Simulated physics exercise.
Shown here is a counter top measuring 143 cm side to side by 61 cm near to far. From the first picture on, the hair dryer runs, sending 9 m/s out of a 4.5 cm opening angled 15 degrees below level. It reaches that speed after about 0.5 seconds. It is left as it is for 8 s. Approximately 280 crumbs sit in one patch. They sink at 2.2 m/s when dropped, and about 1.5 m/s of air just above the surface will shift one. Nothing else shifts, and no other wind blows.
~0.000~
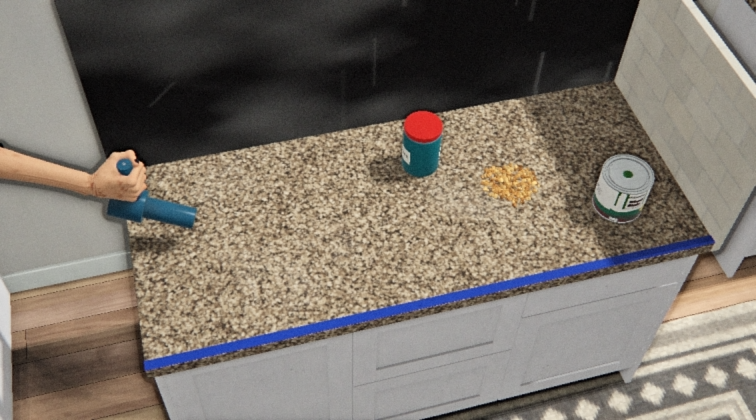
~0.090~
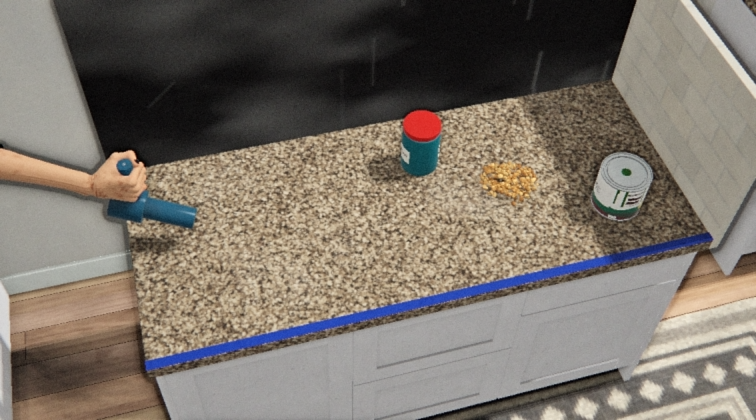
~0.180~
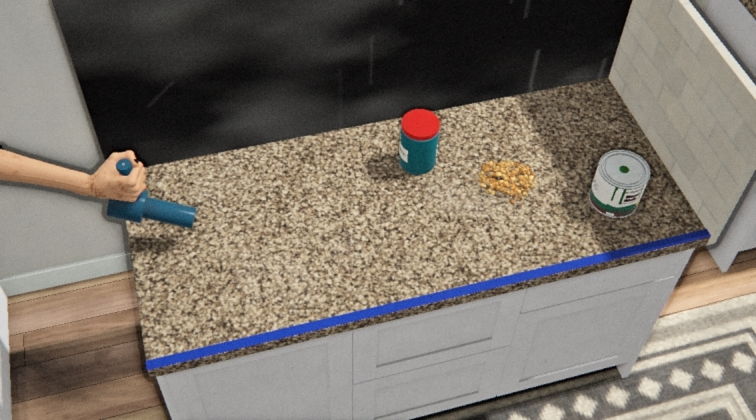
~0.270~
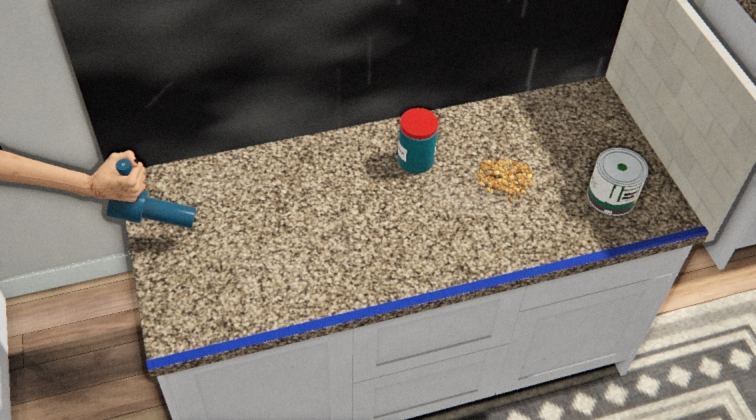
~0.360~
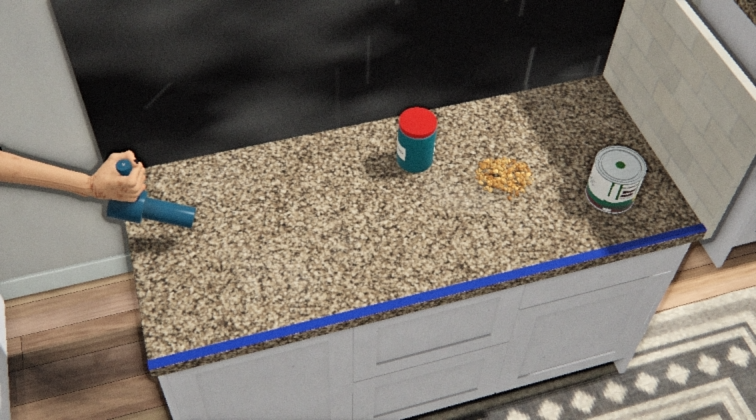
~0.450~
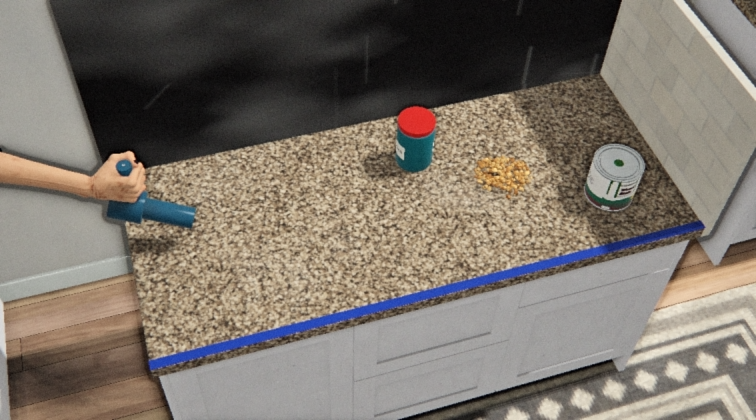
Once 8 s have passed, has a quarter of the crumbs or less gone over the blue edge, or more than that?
A quarter or less has gone.
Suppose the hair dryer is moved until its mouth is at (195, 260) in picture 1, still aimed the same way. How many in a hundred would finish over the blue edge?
That would come to roughly 0 %.
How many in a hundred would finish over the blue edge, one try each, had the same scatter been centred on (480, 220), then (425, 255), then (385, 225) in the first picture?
Results, one try each: 15 %, 80 %, 15 %.
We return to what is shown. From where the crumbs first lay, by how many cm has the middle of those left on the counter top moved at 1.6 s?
I'd say close to 20 cm.
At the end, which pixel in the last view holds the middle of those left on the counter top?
Centre: Approx. (593, 144) px, last frame.
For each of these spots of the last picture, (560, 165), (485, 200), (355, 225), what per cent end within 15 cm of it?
Taking the spots one by one, around 60 %, 1 % and 0 %.
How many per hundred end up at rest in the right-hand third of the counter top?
About 100 %.
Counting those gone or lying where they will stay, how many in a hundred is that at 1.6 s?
Near 20 %.
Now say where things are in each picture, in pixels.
In the first picture, the middle of the crumbs is near (510, 185), none has stirred yet and the mouth of the hair dryer is at (195, 219).
In the second picture, the middle of the crumbs is near (509, 182), none has stirred yet and the blue edge is centred on (448, 301).
In the third picture, the middle of the crumbs is near (507, 180), none has stirred yet, the top of a jar is at (421, 123) and the top of a tin is at (624, 169).
In the fourth picture, the middle of the crumbs is near (505, 178) and none has stirred yet.
In the fifth picture, the middle of the crumbs is near (504, 177) and none has stirred yet.
In the sixth picture, the middle of the crumbs is near (503, 175) and none has stirred yet.
After 1.6 s, 82 % are on the move or not yet settled, 0 % are over the blue edge; the middle of those still in play is near (570, 159).
After 2.6 s, 79 % are on the move or not yet settled, 0 % are over the blue edge; the middle of those still in play is near (581, 151).
After 4.4 s, 69 % are on the move or not yet settled, 0 % are over the blue edge; the middle of those still in play is near (594, 149).
After 8.0 s, at the end, 0 % are over the blue edge; the middle of those still in play is near (593, 144).
